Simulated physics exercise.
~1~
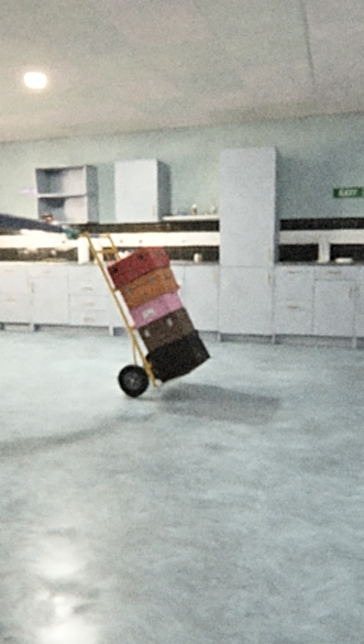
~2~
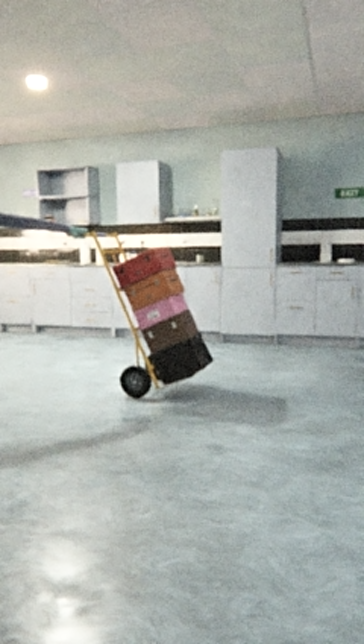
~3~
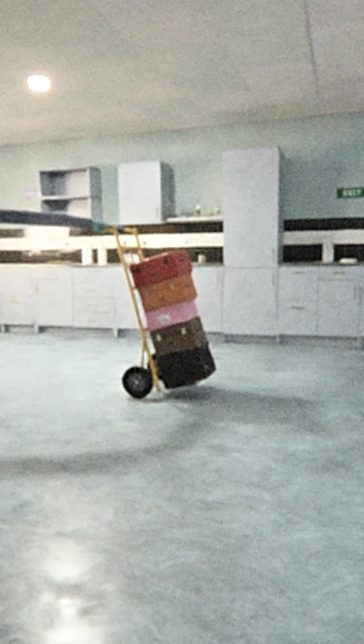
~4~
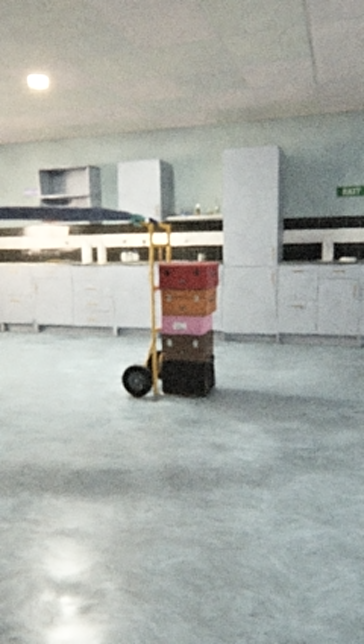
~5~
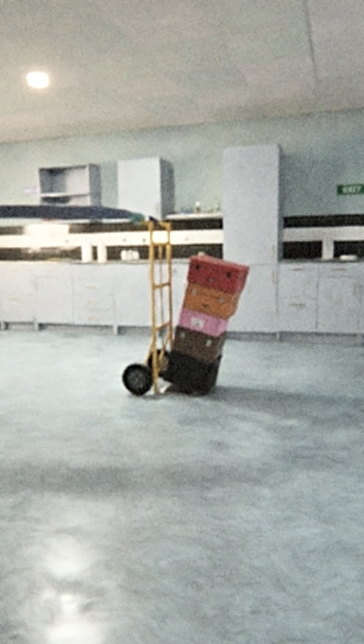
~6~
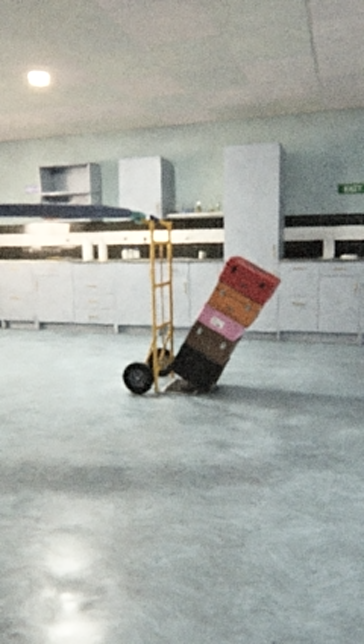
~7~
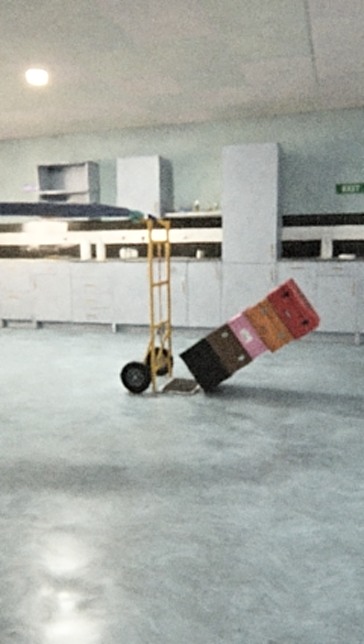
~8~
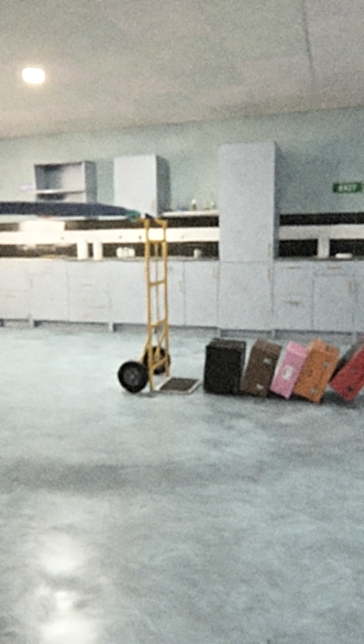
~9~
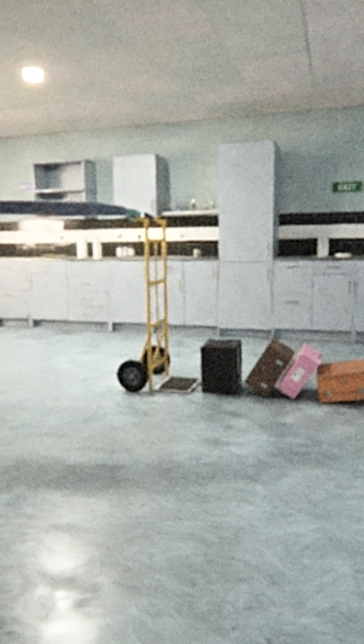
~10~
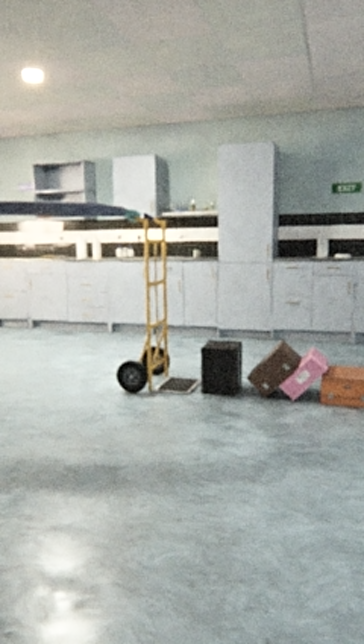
The footage shows a yellow sack truck carrying five stacked cases, swung upright by an arm at left; the stack tips forward to the right and spills across the floor, leaving the black box just beyond the truck's plate, brown, pink and orange cases further right, and the red one out of view.
